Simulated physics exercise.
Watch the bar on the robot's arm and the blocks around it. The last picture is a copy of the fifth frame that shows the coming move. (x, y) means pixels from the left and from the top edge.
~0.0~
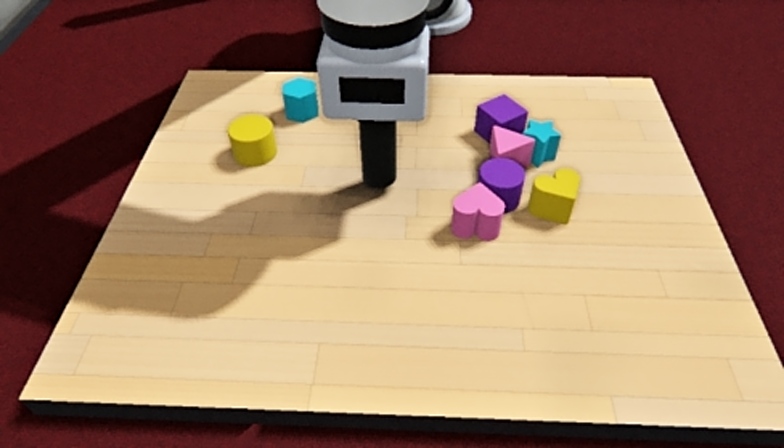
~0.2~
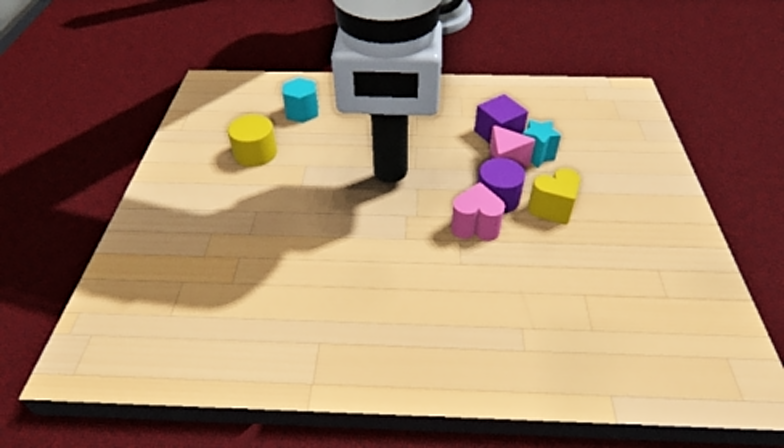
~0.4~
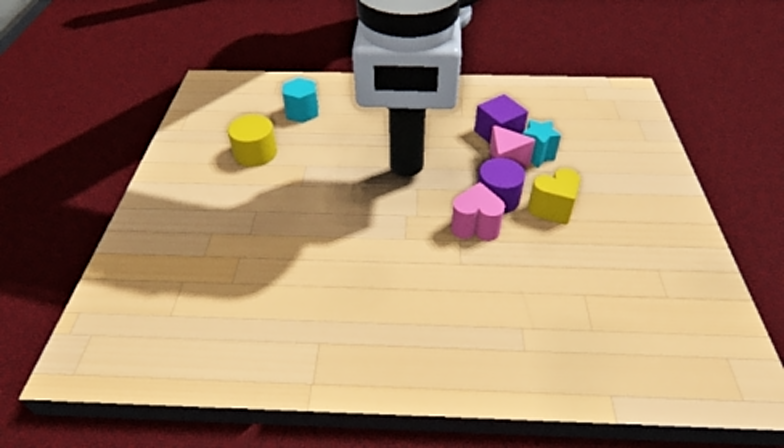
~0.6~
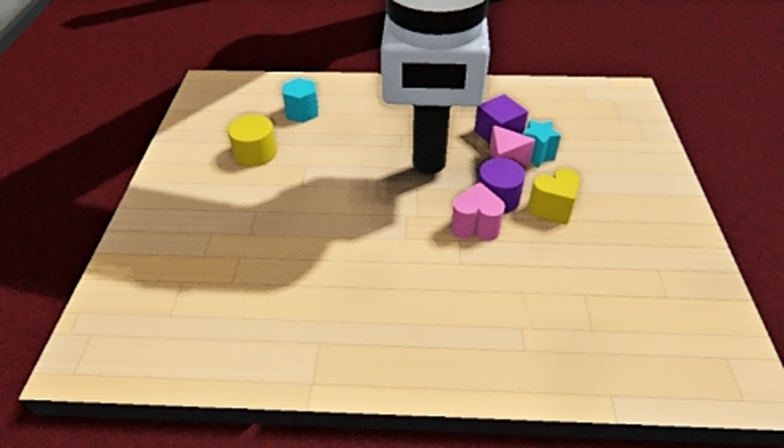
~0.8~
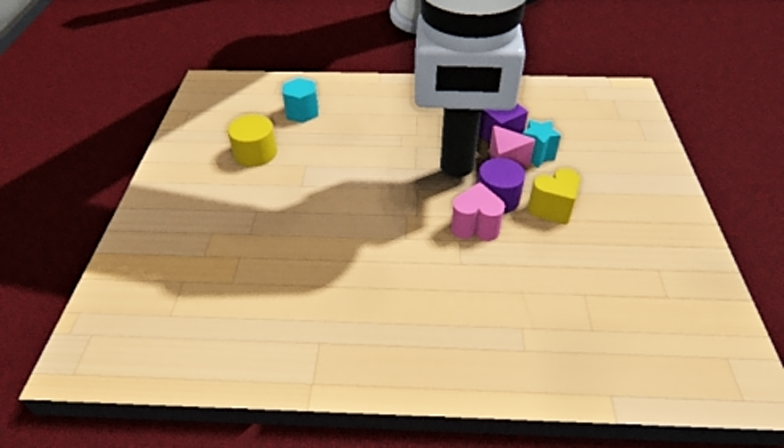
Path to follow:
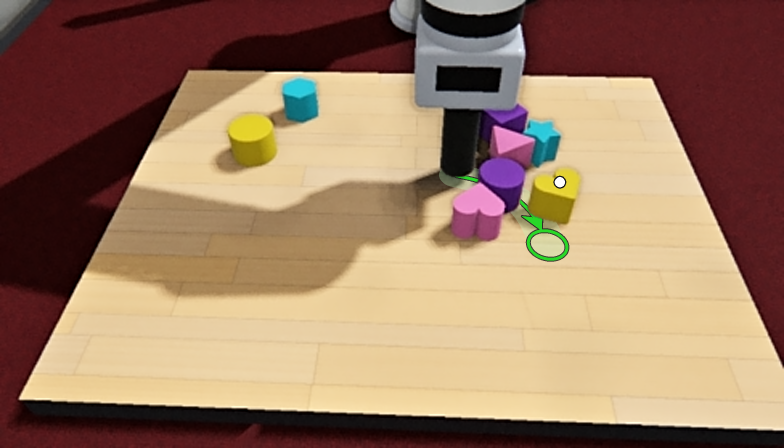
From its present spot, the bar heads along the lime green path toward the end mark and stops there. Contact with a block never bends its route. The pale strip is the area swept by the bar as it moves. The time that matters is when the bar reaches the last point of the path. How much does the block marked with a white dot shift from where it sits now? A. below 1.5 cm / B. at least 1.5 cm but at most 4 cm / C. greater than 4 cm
I choose B.
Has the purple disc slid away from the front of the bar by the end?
No, I don't think so.
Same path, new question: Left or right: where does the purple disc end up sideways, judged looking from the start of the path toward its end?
Right-hand side.
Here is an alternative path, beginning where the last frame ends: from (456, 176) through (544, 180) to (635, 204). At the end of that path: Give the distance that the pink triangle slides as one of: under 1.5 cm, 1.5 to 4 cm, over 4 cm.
Beyond 4 cm.
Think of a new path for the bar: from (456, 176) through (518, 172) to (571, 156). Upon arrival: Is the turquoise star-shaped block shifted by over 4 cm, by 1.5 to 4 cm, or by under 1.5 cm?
I'd go with over 4 cm for this block.
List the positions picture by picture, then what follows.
Bar's lower end at (379, 177); purple disc at (502, 172); pink triangle at (509, 139); turquoise star-shaped block at (542, 129); yellow heart block at (560, 182), in the first frame.
Bar at (390, 172); blocks still, in the second frame.
Bar at (407, 166); blocks still, in the third frame.
Bar at (429, 163); blocks still, in the fourth frame.
Bar at (457, 167); purple disc at (502, 172); pink triangle at (509, 139); turquoise star-shaped block at (542, 129); yellow heart block at (560, 182), in the fifth frame.
Drawn move, from (456, 176) via (497, 187) and (530, 211), ending at (548, 245); the dot is on the yellow heart block.
The first path, step by step. One third of the way, bar at (499, 178); purple disc at (526, 186); pink triangle at (516, 141), turned 35° anticlockwise; turquoise star-shaped block at (544, 127); yellow heart block at (572, 187), turned 35° anticlockwise.
Two thirds of the way, bar at (532, 203); purple disc at (554, 216); pink triangle at (518, 143), turned 45° anticlockwise; turquoise star-shaped block at (543, 127); yellow heart block at (584, 192), turned 80° anticlockwise.
At the end, bar at (550, 236); purple disc at (575, 252); pink triangle at (518, 143), turned 45° anticlockwise; turquoise star-shaped block at (543, 127); yellow heart block at (584, 192), turned 80° anticlockwise.
